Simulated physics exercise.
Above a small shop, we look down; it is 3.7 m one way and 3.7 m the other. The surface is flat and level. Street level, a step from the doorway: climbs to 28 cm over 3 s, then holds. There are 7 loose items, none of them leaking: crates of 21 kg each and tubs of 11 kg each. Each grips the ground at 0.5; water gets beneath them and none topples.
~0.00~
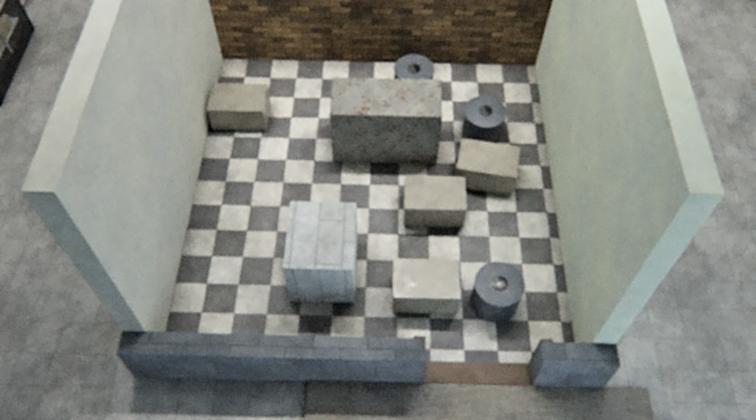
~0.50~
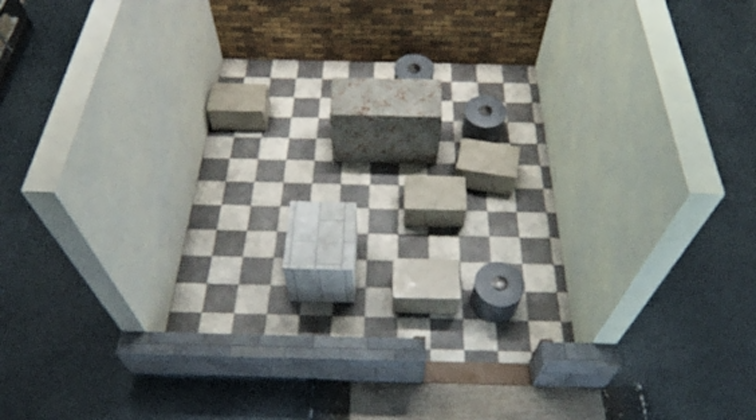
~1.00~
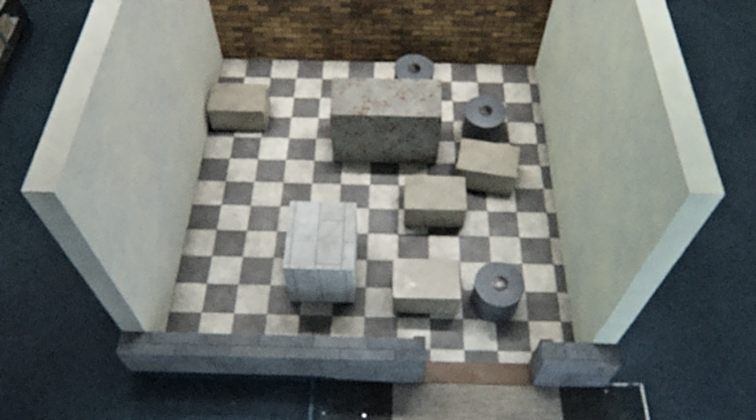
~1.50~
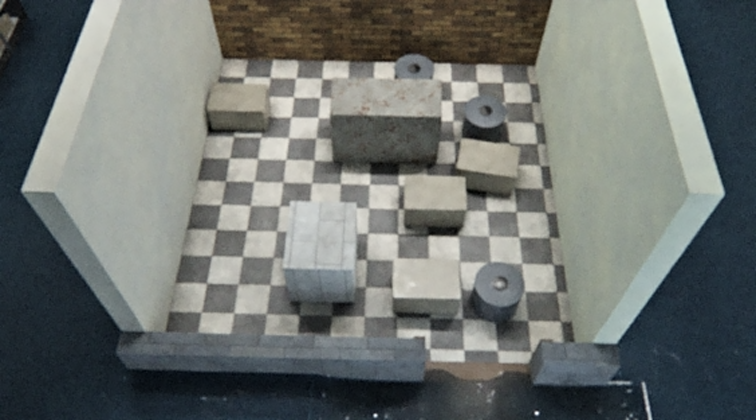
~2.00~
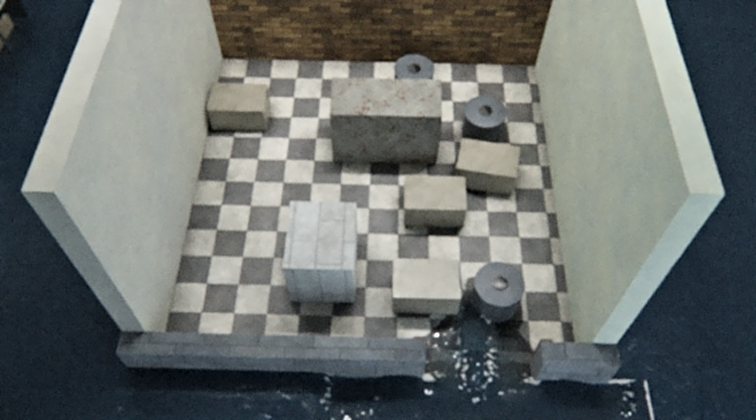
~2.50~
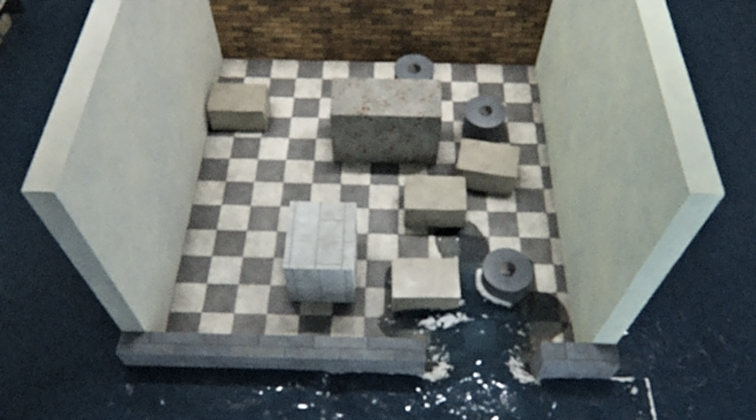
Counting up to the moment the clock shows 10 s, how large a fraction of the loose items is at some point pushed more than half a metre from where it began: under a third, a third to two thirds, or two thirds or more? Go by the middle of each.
The share is in the top band.
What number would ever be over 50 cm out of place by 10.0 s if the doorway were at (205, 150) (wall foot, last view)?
Count: 6.
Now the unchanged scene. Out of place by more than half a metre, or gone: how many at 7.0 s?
I make it 5.
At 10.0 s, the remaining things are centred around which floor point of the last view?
Close to (293, 177).
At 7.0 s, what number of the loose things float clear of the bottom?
Tally: 2 of them.
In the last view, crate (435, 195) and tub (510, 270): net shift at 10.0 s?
Net displacement, in order: 50 cm; 300 cm.
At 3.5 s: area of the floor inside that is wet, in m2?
The covered patch comes to about 4.0 m2.
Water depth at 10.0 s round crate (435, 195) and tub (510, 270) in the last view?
I'd put it at 11 cm and 14 cm respectively.
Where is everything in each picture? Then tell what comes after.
The first frame shows a tub at (500, 284), on the bottom; a crate at (426, 278), on the bottom; 0.0 m2 under water; 0 of 7 have shifted.
The second frame shows a tub at (500, 284), on the bottom; a crate at (426, 278) rests on the ground; water covers 0.0 m2; 0 of 7 have shifted.
The third frame shows a tub at (500, 284) rests on the ground; a crate at (426, 278) rests on the ground; water covers 0.0 m2; 0 of 7 have shifted.
The fourth frame shows a tub at (500, 284) rests on the ground; a crate at (426, 278) rests on the ground; water covers 0.0 m2; 0 of 7 have shifted.
The fifth frame shows a tub at (500, 284), on the bottom; a crate at (426, 278) rests on the ground; 0.4 m2 under water; 0 of 7 have shifted.
The sixth frame shows a tub at (508, 269), on the bottom, 17 cm from its start; a crate at (426, 278) rests on the ground; 1.0 m2 under water; 1 of 7 have shifted.
After 3.5 s 2 of 7 are over 50 cm from their spots; 1 afloat.
After 4.5 s 3 of 7 are over 50 cm from their spots; 1 afloat.
After 7.0 s 5 of 7 are over 50 cm from their spots; 2 afloat.
After 10.0 s 6 of 7 are over 50 cm from their spots, and 6 have been at some point; 6 afloat.
